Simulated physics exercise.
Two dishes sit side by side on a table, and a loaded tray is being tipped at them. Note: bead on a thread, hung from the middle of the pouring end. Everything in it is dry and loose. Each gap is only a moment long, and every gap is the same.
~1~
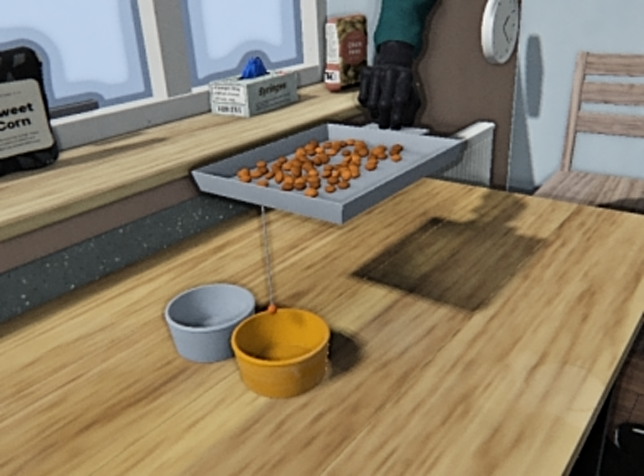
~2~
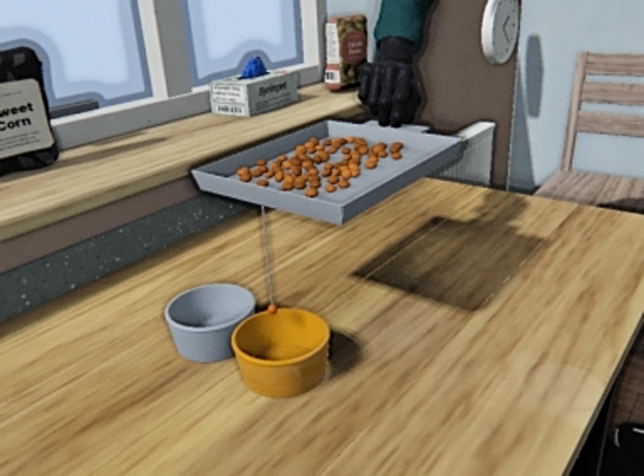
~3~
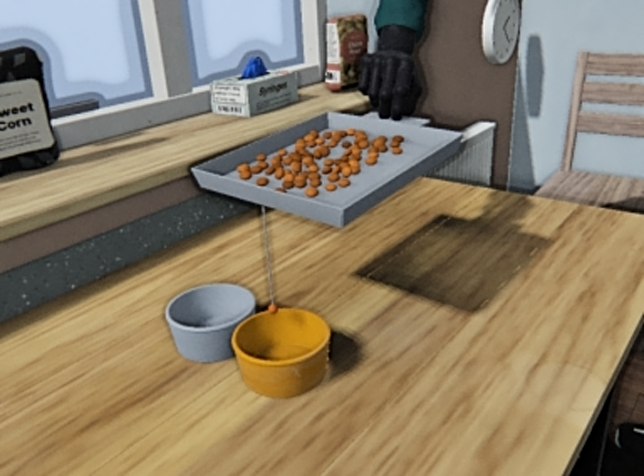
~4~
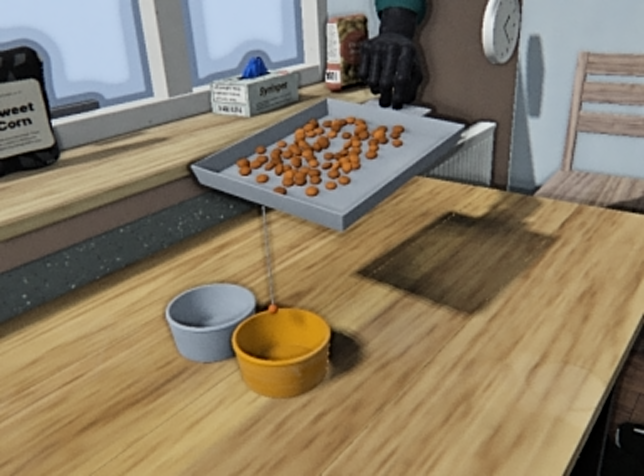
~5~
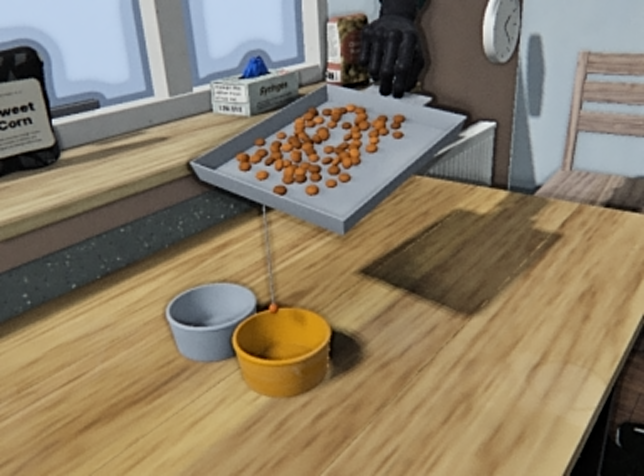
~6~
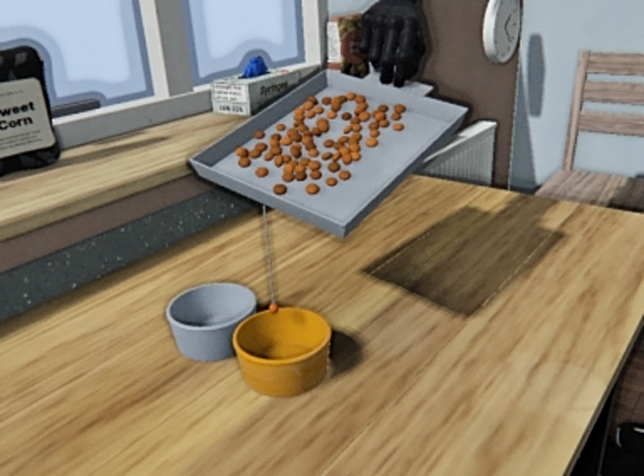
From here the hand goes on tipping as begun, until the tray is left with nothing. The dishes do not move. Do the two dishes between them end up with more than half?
Most of the load misses the dishes.
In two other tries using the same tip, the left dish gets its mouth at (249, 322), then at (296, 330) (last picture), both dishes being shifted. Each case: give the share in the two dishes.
In turn 90 and 60 in a hundred.
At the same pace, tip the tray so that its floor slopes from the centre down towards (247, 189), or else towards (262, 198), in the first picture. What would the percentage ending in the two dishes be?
In order: About 100, then 70 percent.
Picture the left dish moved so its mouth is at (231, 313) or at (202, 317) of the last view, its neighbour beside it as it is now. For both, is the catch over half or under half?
The first place gets the greater share, the second a lesser share.
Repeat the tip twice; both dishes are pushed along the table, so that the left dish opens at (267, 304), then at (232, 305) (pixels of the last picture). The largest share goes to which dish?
The first time it is the dish to the right, and the second time it is the dish to the right.
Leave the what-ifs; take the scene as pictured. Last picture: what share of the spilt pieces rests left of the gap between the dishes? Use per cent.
Left fraction: Around 0 per cent.
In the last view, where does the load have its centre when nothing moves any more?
Close to (359, 390), more or less.
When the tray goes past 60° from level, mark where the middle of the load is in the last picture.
Look around (330, 217) in the last picture.
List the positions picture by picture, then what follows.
In the first picture, corners of the pouring end at (199, 171) and (340, 202), level; middle of the load at (308, 167), bits of cat kibble; left dish at (180, 339); right dish at (250, 373); bead on its thread at (273, 309).
In the second picture, corners of the pouring end at (199, 170) and (341, 203), level; middle of the load at (308, 165).
In the third picture, corners of the pouring end at (199, 168) and (341, 206), tipped barely, lowest at the right corner; middle of the load at (308, 161).
In the fourth picture, corners of the pouring end at (198, 165) and (341, 211), tipped a little, lowest at the right corner; middle of the load at (329, 156).
In the fifth picture, corners of the pouring end at (197, 162) and (342, 216), tipped a little, lowest at the right corner; middle of the load at (329, 150).
In the sixth picture, corners of the pouring end at (197, 159) and (342, 220), tipped clearly, lowest at the right corner; middle of the load at (329, 144); left dish at (181, 338); right dish at (251, 372).
Soon after the last picture, tray tipped steeply; nearly all on the tray; a small part in the air.
A little later, tray tipped right over; about a third on the tray; a small part in the right dish; about half outside both; about a quarter in the air.
Later still, tray tipped past a quarter turn; about a quarter in the right dish; most outside both.
At rest, tray tipped past a quarter turn; about a quarter in the right dish; none in the left dish; most outside both.
